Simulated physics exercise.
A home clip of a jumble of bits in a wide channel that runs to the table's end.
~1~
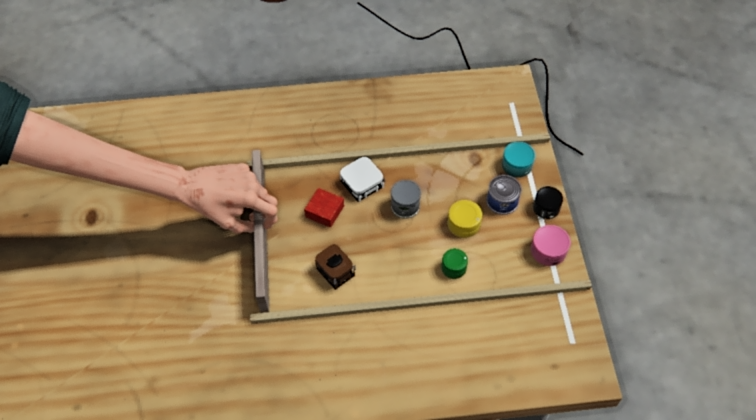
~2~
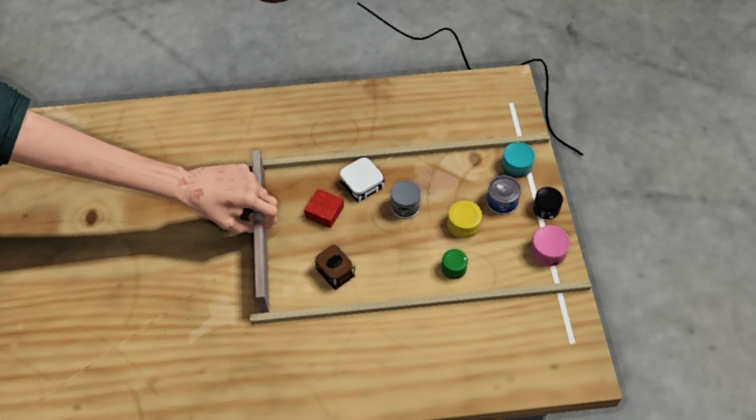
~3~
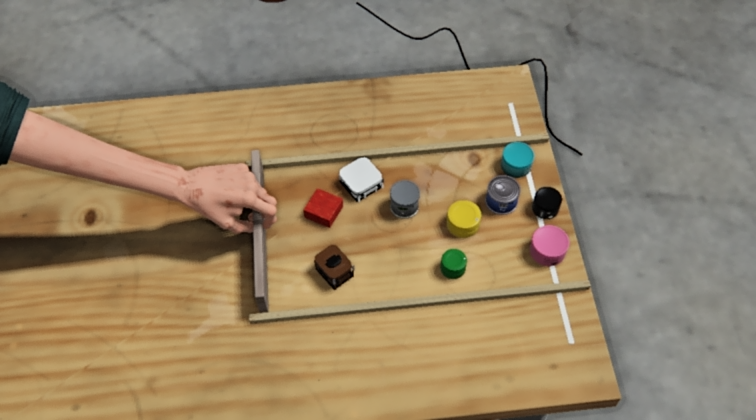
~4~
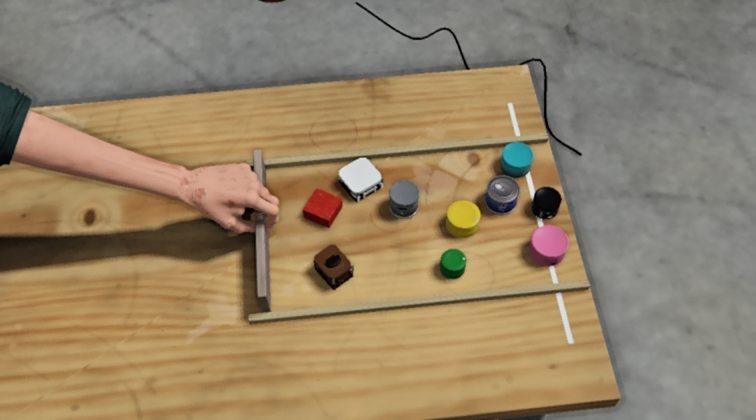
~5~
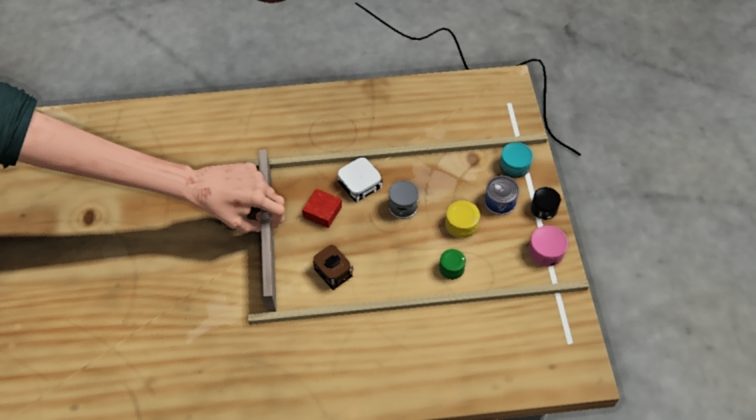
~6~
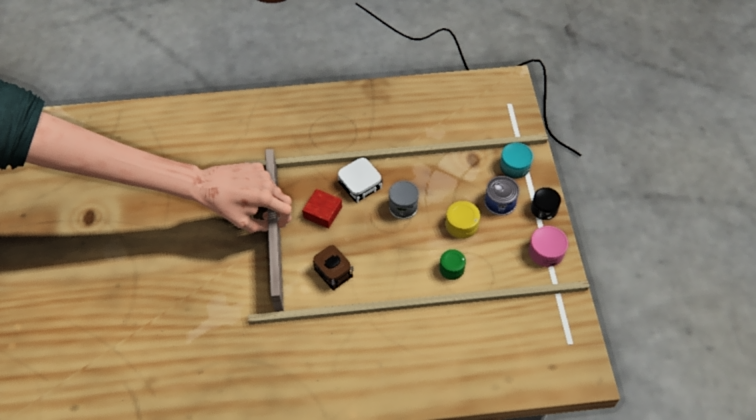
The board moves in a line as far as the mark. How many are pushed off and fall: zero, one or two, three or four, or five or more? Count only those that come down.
Outcome: The number that fall off is five or more.
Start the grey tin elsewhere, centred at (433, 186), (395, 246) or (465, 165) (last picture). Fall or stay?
The grey tin is lost; does not fall; goes over.
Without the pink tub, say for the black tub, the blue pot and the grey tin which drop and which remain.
The black tub comes down; the blue pot comes down; the grey tin drops off.
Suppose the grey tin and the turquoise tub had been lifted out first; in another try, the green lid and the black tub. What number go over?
The counts: 4 and 4.
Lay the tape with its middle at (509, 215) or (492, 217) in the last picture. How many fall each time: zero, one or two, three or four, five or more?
In that order: Three to four; either one or two.
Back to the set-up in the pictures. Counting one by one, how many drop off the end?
It comes to 6.
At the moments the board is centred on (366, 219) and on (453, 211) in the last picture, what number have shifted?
The counts are 4 and 8.
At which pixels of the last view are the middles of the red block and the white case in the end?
The red block stops around (545, 180); the white case around (540, 154).
A little later, none off yet; black tub at rest near (546, 204); pink tub at rest near (548, 247); turquoise tub at rest near (516, 161).
Next, one off so far; black tub tilted well over near (592, 236); pink tub shifted about its own width near (572, 241); turquoise tub shifted about its own width near (536, 159).
When it is over, the number that fall off is five or more; down, grey tin, green lid, blue pot, turquoise tub, pink tub and black tub.
